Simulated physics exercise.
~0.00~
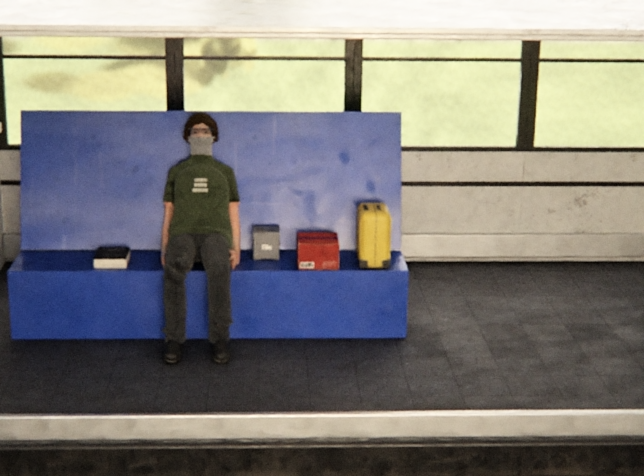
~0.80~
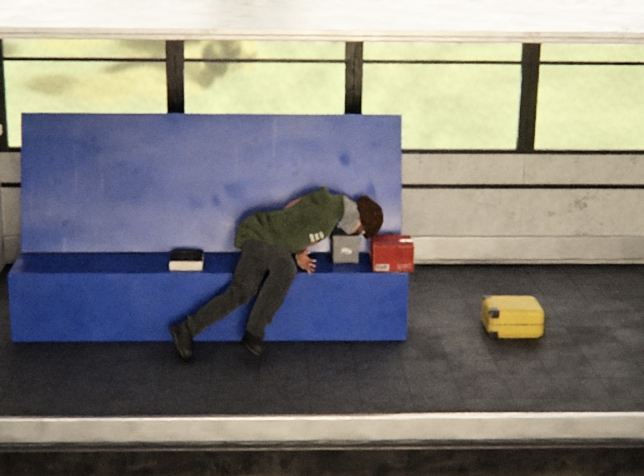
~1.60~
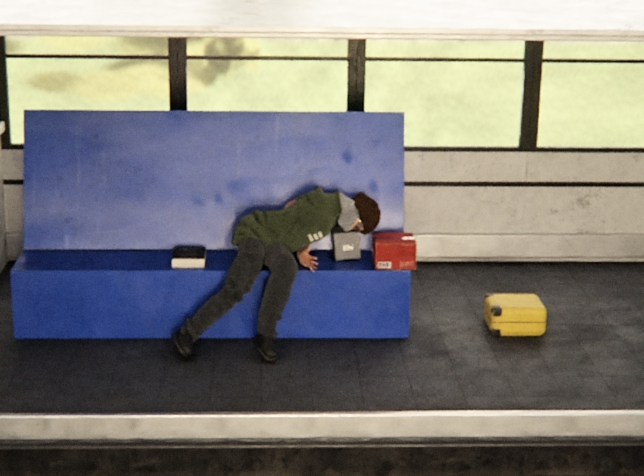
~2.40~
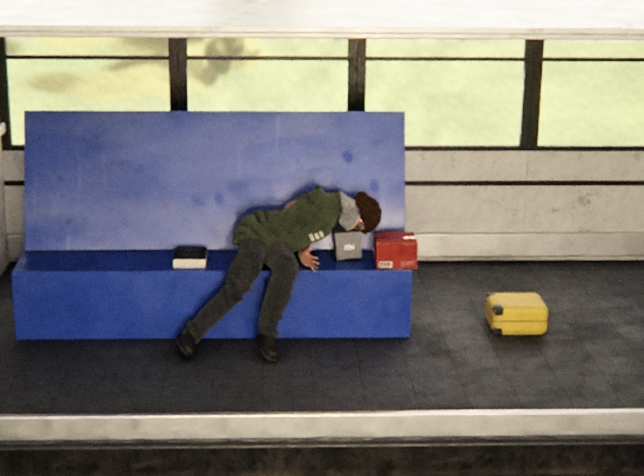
Inside a shuttle car with a row of windows, seen from the front by a slightly swaying camera, a person in a dark cap, grey face covering and green shirt sits on a blue bench. A black and white folder-like item lies to the left, with a grey tub, a red carton and an upright yellow case to the right. The sitter topples sideways to the right as the items slide right and the yellow case drops to the floor. It rests on its side while the person stays slumped by the tub, the carton still at the bench's end.
